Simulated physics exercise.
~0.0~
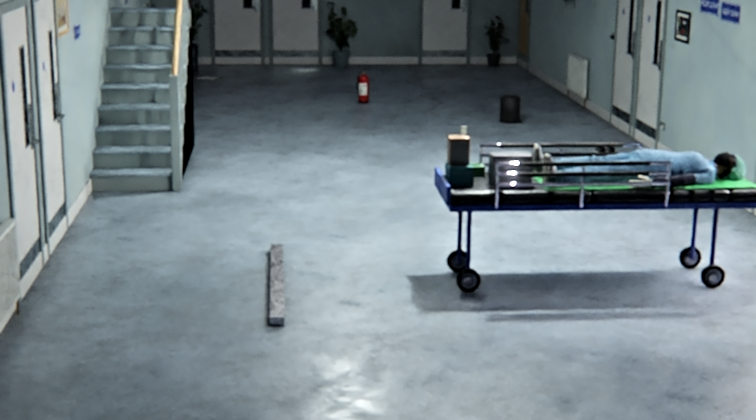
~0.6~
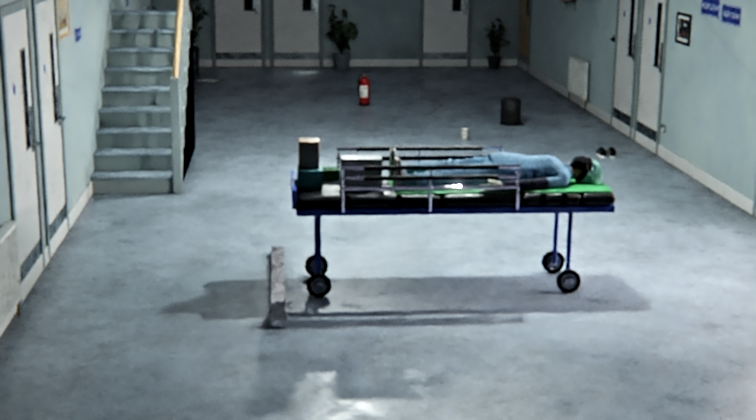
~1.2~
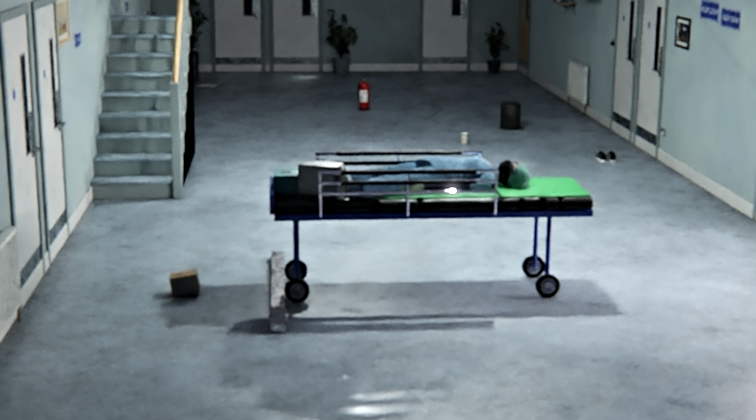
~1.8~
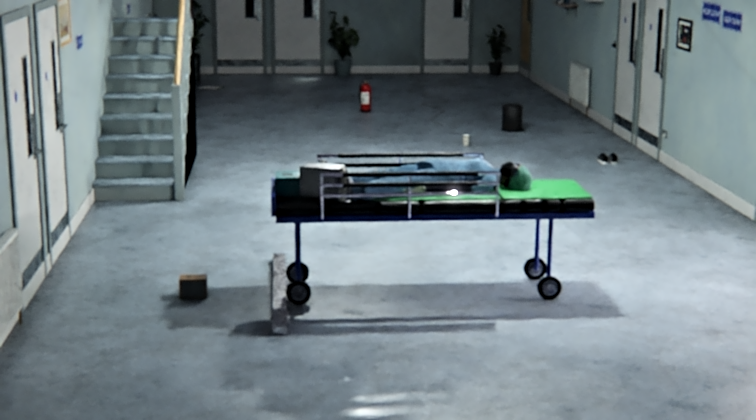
In a hospital corridor, a trolley carrying a person rolls left, hits a sill and drops a brown box.
